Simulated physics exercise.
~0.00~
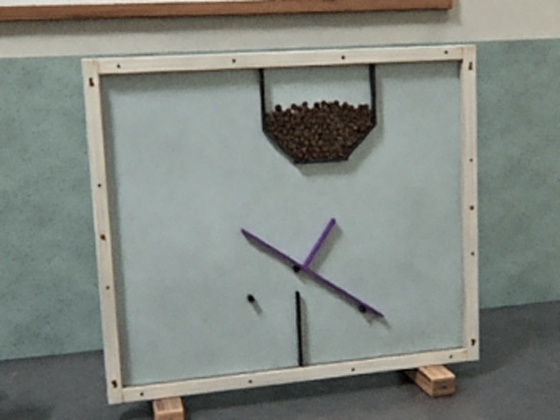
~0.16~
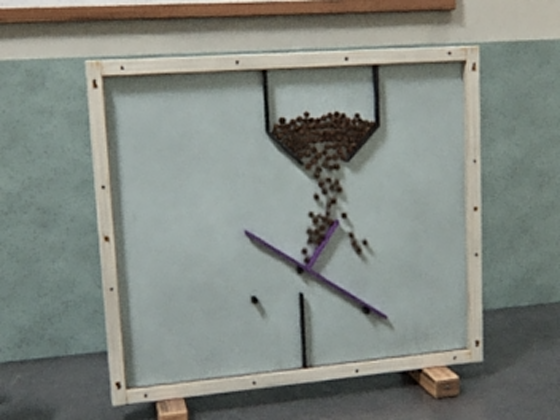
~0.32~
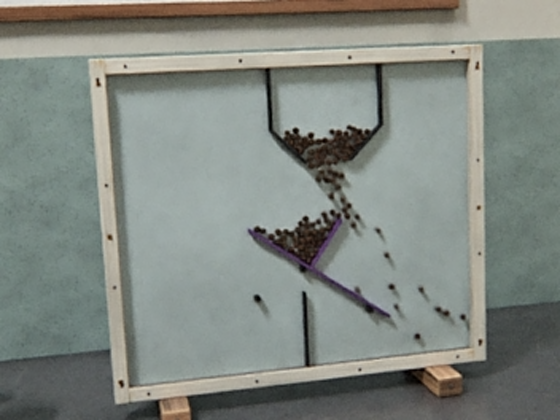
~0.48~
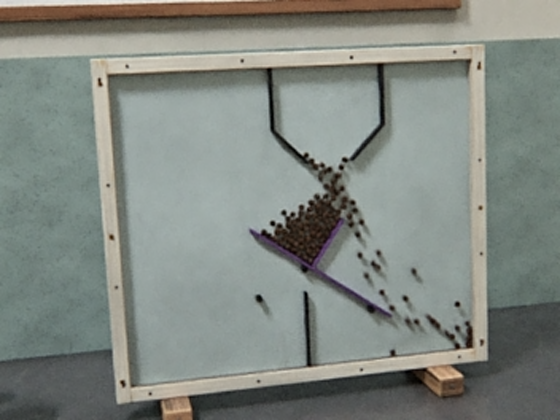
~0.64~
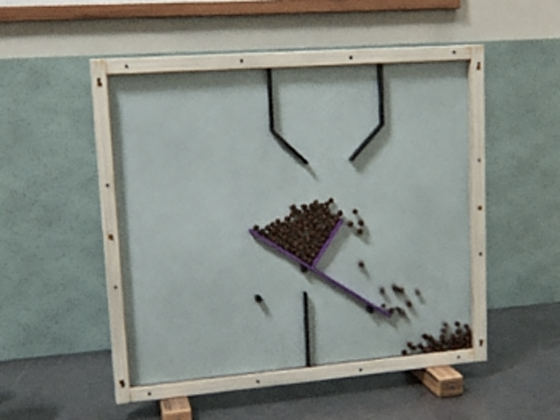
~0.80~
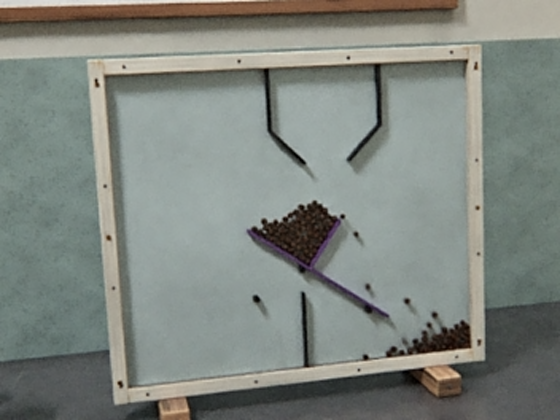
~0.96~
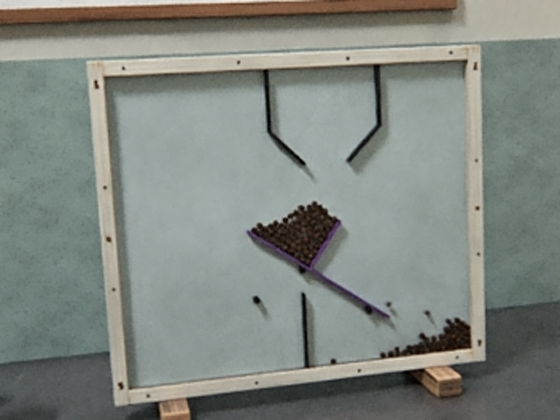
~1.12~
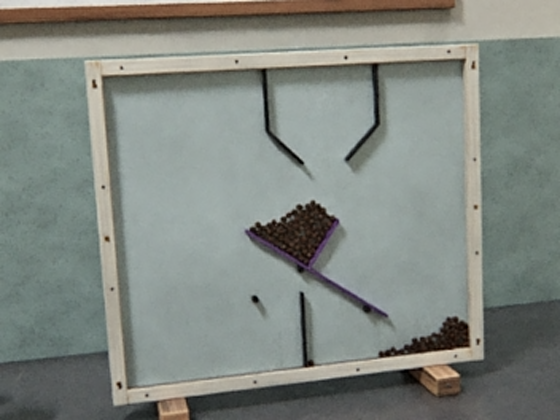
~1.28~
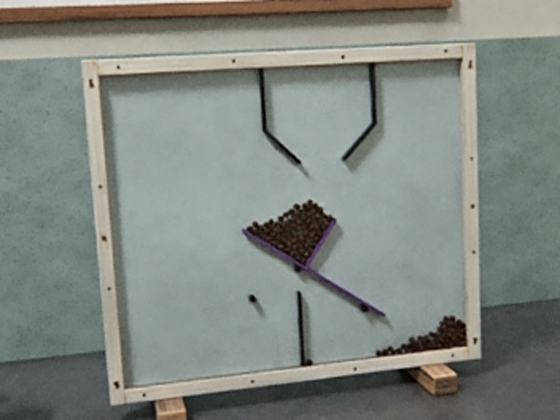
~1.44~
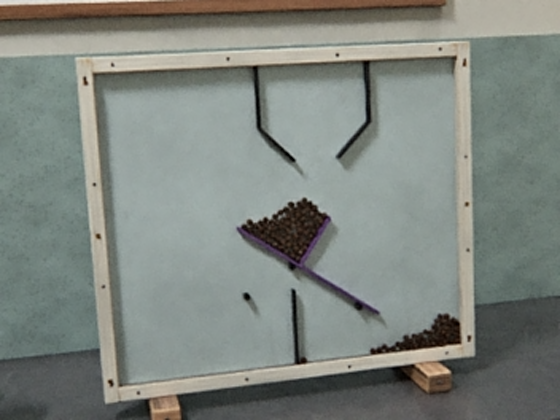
Dark beads pour from the hopper, fill the tilted purple tray and pile lower right.
